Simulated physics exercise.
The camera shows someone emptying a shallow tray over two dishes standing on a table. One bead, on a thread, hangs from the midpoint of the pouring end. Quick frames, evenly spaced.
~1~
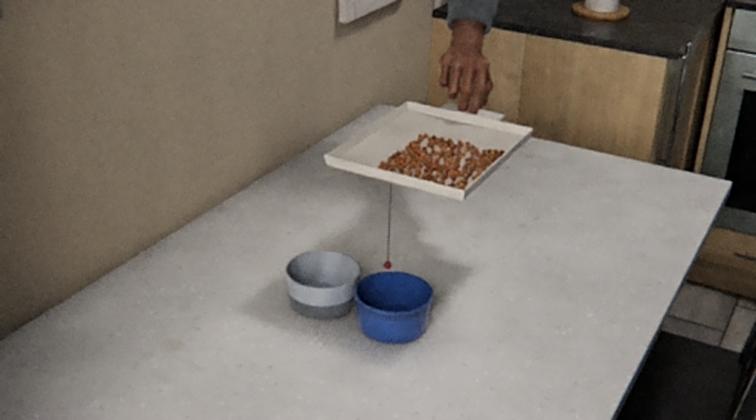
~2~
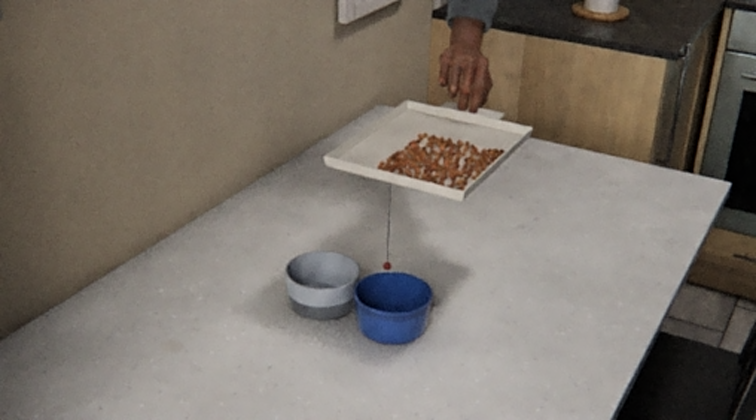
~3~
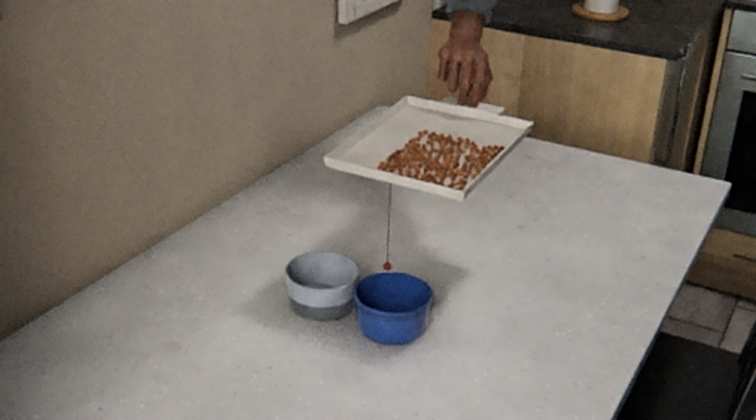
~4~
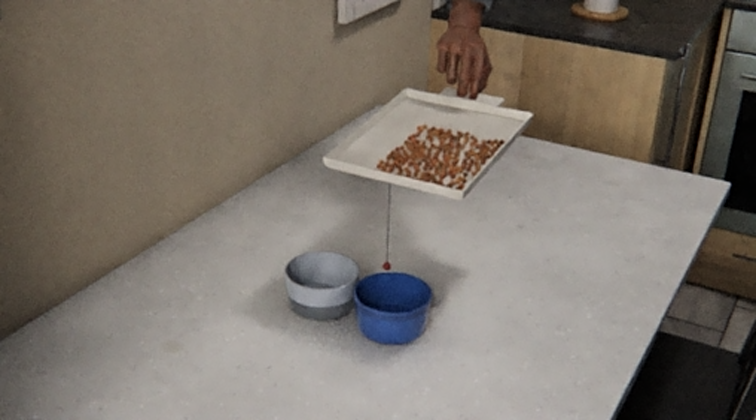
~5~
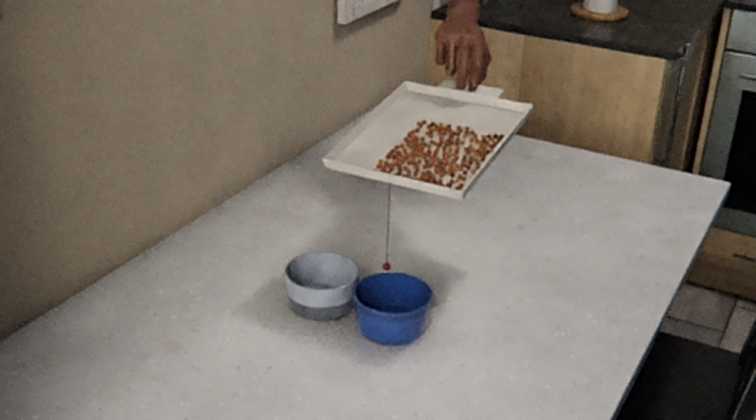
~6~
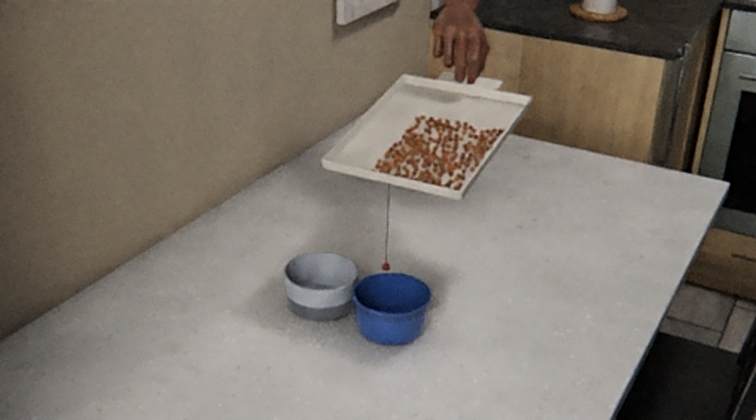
The footage shows a hand holding a shallow white tray of small reddish-brown pieces above a gray bowl and a blue bowl on a table, then slowly raising the handle end so the tray tilts slightly, the pieces staying in place.
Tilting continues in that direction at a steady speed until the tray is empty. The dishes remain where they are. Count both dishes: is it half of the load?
The dishes catch most of the load.
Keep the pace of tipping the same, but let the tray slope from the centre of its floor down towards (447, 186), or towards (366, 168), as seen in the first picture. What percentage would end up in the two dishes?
Lab note: Try 1 = 10 %, try 2 = 80 %.
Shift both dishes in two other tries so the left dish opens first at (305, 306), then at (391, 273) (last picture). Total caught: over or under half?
At place one the minor share; at place two the minor share.
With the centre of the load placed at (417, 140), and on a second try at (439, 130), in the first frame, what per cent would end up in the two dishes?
The first start yields 90 per cent, the second 90 per cent.
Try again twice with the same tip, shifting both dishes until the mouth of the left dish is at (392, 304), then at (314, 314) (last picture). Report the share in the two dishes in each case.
Around 50 and then 0 per cent.
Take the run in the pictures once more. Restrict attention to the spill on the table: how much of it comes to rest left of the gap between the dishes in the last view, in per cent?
Near 60 in a hundred.
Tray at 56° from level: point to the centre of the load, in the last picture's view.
Somewhere near pixel (407, 165).
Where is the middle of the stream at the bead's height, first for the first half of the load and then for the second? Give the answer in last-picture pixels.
First half (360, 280); second half (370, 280).
Just after the last frame, tray tipped steeply; almost all on the tray; just a few in the air.
A moment on, tray tipped right over; almost all on the tray; just a few in the left dish; just a few outside both; just a few in the air.
Further on, tray tipped past a quarter turn; roughly half in the right dish; roughly a quarter in the left dish; roughly a quarter outside both.
When it is over, tray tipped past a quarter turn; roughly half in the right dish; roughly a quarter in the left dish; roughly a quarter outside both.
